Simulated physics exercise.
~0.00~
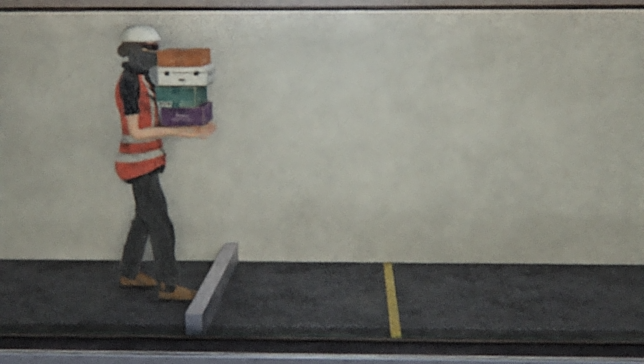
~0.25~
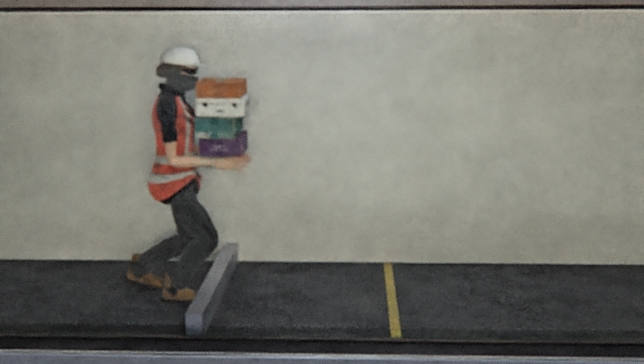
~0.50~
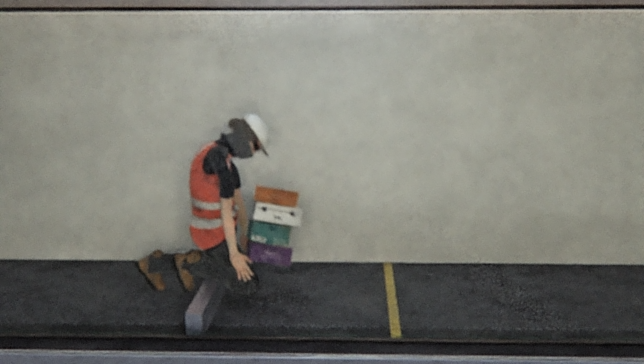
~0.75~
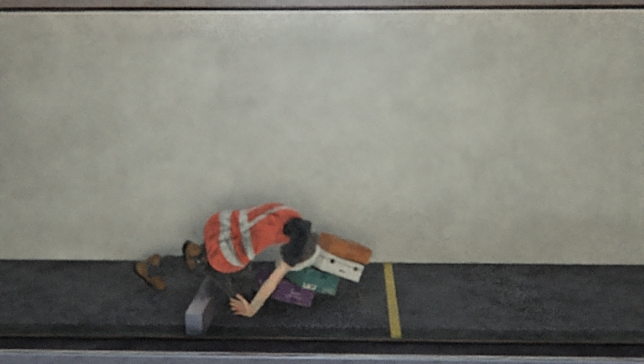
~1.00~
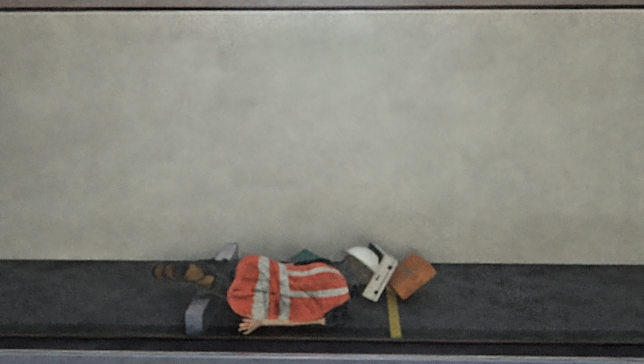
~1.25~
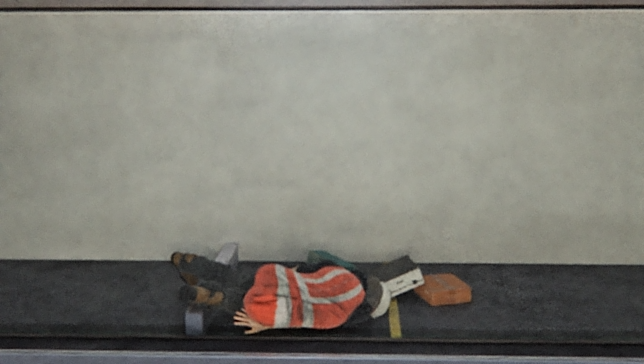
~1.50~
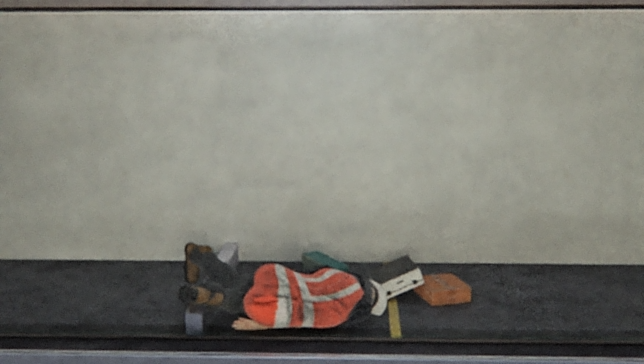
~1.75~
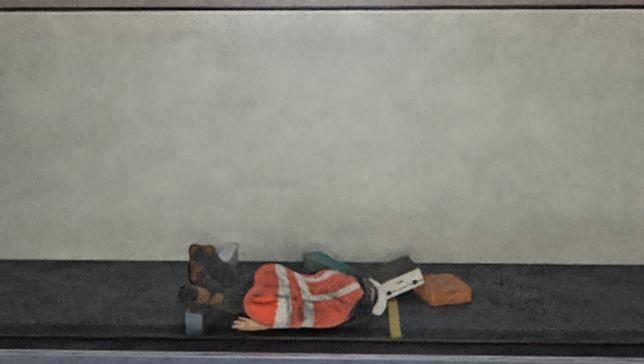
Porter in orange vest tripping over a low rail and collapsing face down, stacked boxes spilling right, orange one crossing yellow line.
